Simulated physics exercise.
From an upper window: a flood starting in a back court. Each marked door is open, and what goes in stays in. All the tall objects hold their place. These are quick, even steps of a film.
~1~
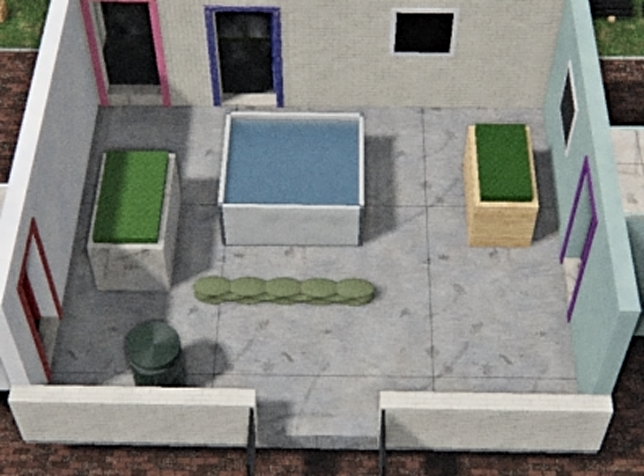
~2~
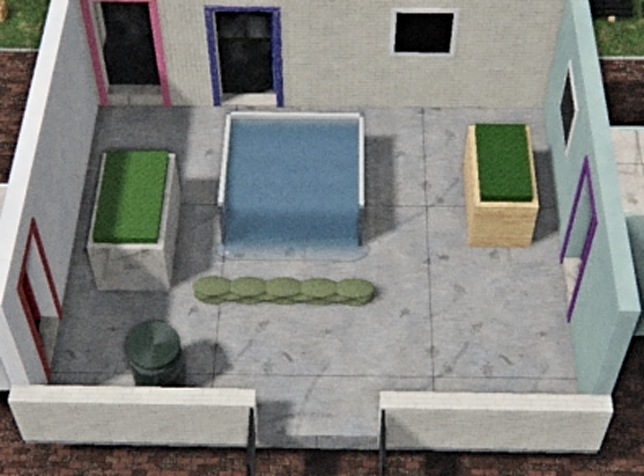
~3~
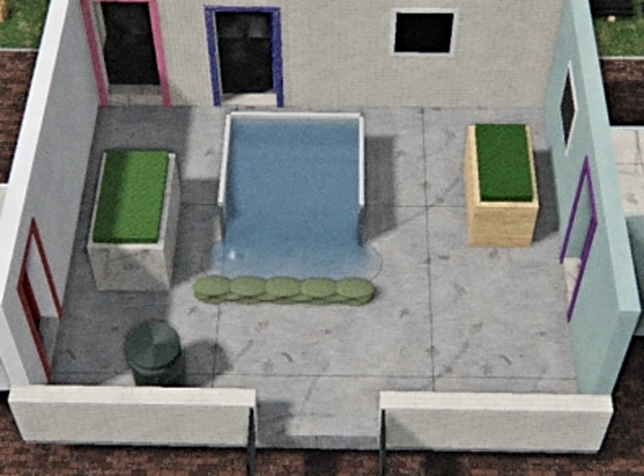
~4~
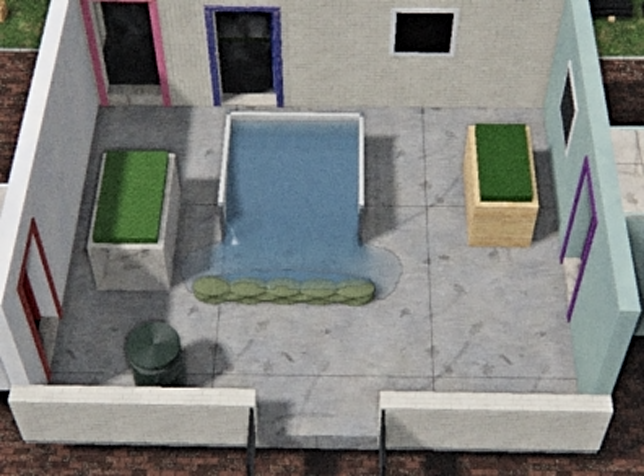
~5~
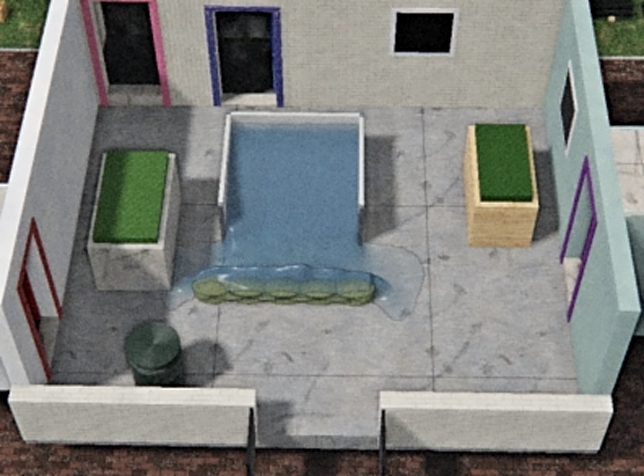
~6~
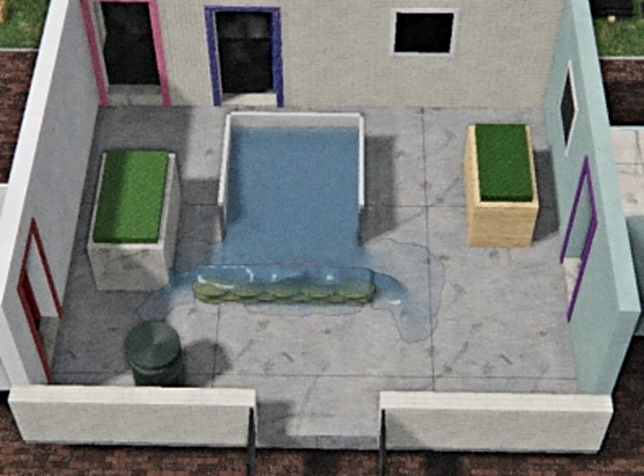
Water pouring from the open front of a white-walled tank in a grey courtyard, spreading over paving and around a low green hedge.
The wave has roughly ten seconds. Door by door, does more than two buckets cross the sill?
One by one: The blue door floods; the red door floods; the purple door holds within the limit; the pink door holds within the limit.
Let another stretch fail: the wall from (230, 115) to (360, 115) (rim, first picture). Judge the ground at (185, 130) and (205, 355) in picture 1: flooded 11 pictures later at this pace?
In turn: Covered, no water.
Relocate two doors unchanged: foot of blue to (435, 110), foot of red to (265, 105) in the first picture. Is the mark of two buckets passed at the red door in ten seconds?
One by one: The red one takes less.
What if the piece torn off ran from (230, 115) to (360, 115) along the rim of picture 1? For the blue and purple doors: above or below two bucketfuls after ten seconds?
My reading: Blue door passes that mark; purple door stays under.
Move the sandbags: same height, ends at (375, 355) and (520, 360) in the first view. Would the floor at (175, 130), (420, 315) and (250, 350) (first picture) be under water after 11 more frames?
In that order: Dry, wet, wet.
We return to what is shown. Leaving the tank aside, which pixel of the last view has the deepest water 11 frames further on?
At about (180, 275).
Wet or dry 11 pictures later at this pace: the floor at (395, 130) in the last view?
There: Not flooded.
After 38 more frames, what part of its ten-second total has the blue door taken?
Near 75 in a hundred.
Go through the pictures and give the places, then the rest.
The water tank at (293, 162) is whole and still, in the first frame.
The front is at (366, 247), out from the gap at (292, 232), in the second frame.
The front is at (374, 270), out from the gap at (292, 232), in the third frame.
The front is at (191, 285), out from the gap at (292, 234), in the fourth frame.
The front is at (408, 308), out from the gap at (292, 234), in the fifth frame.
Water pours out at (292, 234) and has run to (426, 330), in the sixth frame.
A moment on, water covers 45 % of the floor; the blue door not reached, the red door not reached, the purple door not reached, the pink door not reached.
Next, water covers 65 % of the floor; the blue door not reached, the red door wet at the sill, nothing in, the purple door wet at the sill, nothing in, the pink door not reached.
Then, water covers 70 % of the floor; the blue door over two buckets in, the red door over two buckets in, the purple door under two buckets in, the pink door wet at the sill, nothing in.
Later, water covers 90 % of the floor; the blue door over two buckets in, the red door over two buckets in, the purple door under two buckets in, the pink door wet at the sill, nothing in.
In the end, water covers 95 % of the floor; the blue door far over two buckets in, the red door over two buckets in, the purple door under two buckets in, the pink door wet at the sill, nothing in.
